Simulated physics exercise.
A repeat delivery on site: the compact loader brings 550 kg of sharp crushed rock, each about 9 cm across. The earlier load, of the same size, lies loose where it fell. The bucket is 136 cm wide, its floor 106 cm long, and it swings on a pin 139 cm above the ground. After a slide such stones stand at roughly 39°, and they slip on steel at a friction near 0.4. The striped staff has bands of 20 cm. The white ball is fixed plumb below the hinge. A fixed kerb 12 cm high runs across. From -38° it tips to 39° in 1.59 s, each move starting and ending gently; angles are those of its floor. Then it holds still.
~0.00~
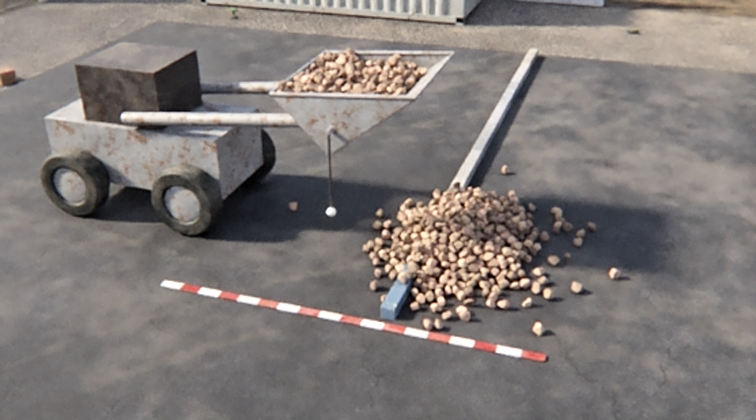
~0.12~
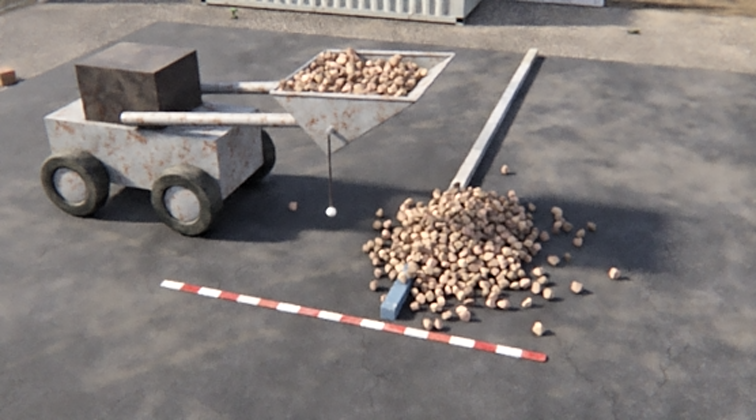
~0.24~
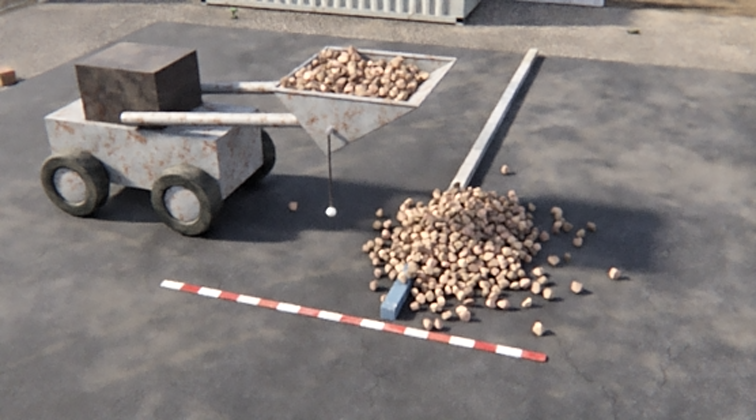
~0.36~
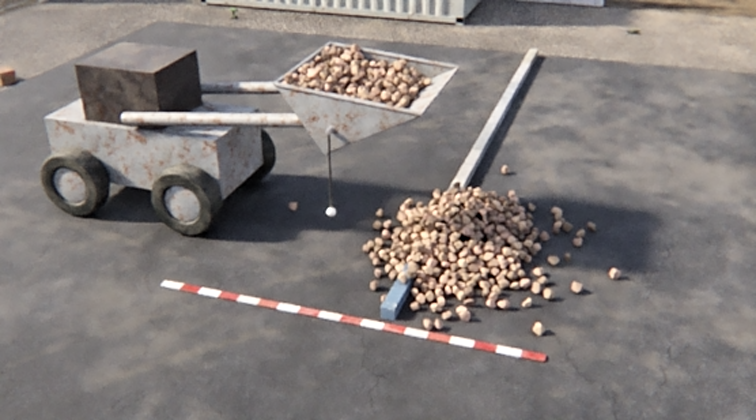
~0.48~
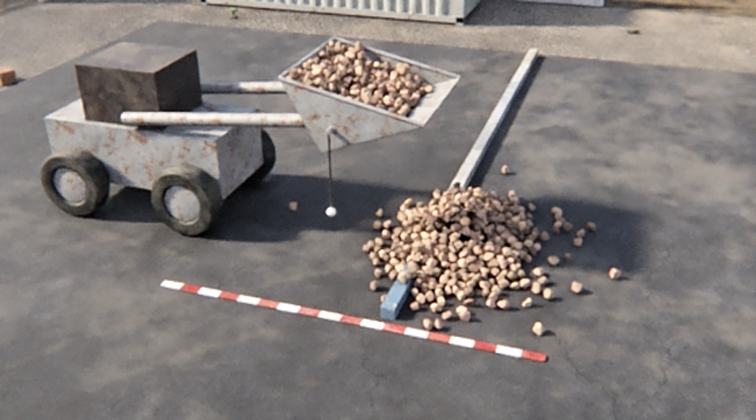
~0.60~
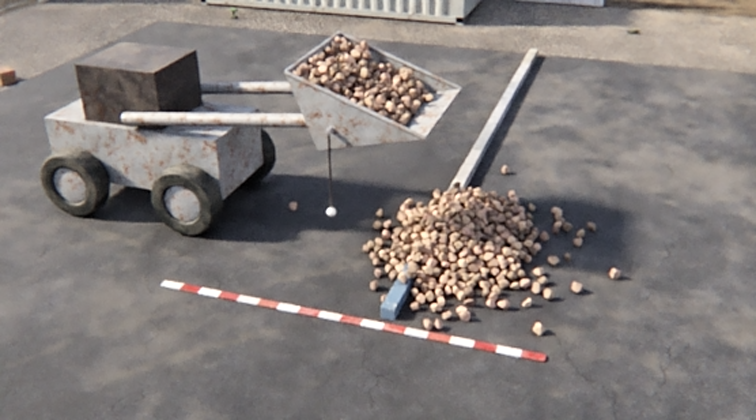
We see a small four-wheeled loader holding a bucket of brownish stones beside a loose heap lying across a pale kerb; the wheels stay put while the bucket gradually tilts down to the right, its stones shifting with it.
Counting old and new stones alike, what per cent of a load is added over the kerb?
Some 65 per cent is added.
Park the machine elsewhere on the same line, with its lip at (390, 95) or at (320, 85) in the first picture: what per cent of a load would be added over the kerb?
About 30 and 0 per cent.
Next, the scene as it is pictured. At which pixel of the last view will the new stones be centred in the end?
Near (450, 226).
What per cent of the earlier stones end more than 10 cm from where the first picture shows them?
About 10 per cent.
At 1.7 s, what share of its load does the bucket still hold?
About 60 per cent.
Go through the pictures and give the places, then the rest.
In the first frame, lip at (416, 98), floor tilted -38°, highest stones at (369, 63). The earlier load is highest near (442, 217), 30 cm above ground level, 22 % on this side of the kerb, 78 % over the kerb.
In the second frame, lip at (417, 100), floor tilted -37°, highest stones at (359, 63); the stones move at 0.1 m/s on average.
In the third frame, the bucket is at -33°, its lip at (419, 106); the top of the load is at (349, 58); the stones move at 0.2 m/s on average.
In the fourth frame, the bucket is at -28°, its lip at (422, 114); the top of the load is at (335, 54); the stones move at 0.2 m/s on average.
In the fifth frame, the bucket is at -21°, its lip at (424, 126); the top of the load is at (335, 50); the stones move at 0.3 m/s on average.
In the sixth frame, the bucket is at -13°, its lip at (425, 139); the top of the load is at (340, 46); the stones move at 0.3 m/s on average.
After 1.2 s the floor is at 27°; in per cent of one load, 100 in the bucket, 22 on this side of the kerb, 78 over the kerb; the foremost stones are at (579, 254).
After 1.7 s the floor is at 39°; in per cent of one load, 60 in the bucket, 50 on this side of the kerb, 90 over the kerb; the foremost stones are at (579, 254).
After 2.0 s the floor is at 39°; in per cent of one load, 15 in the bucket, 57 on this side of the kerb, 128 over the kerb; the foremost stones are at (579, 254).
After 4.9 s the floor is at 39°; in per cent of one load, 0 in the bucket, 57 on this side of the kerb, 143 over the kerb; the foremost stones are at (584, 260). Net gain over the kerb, 65.
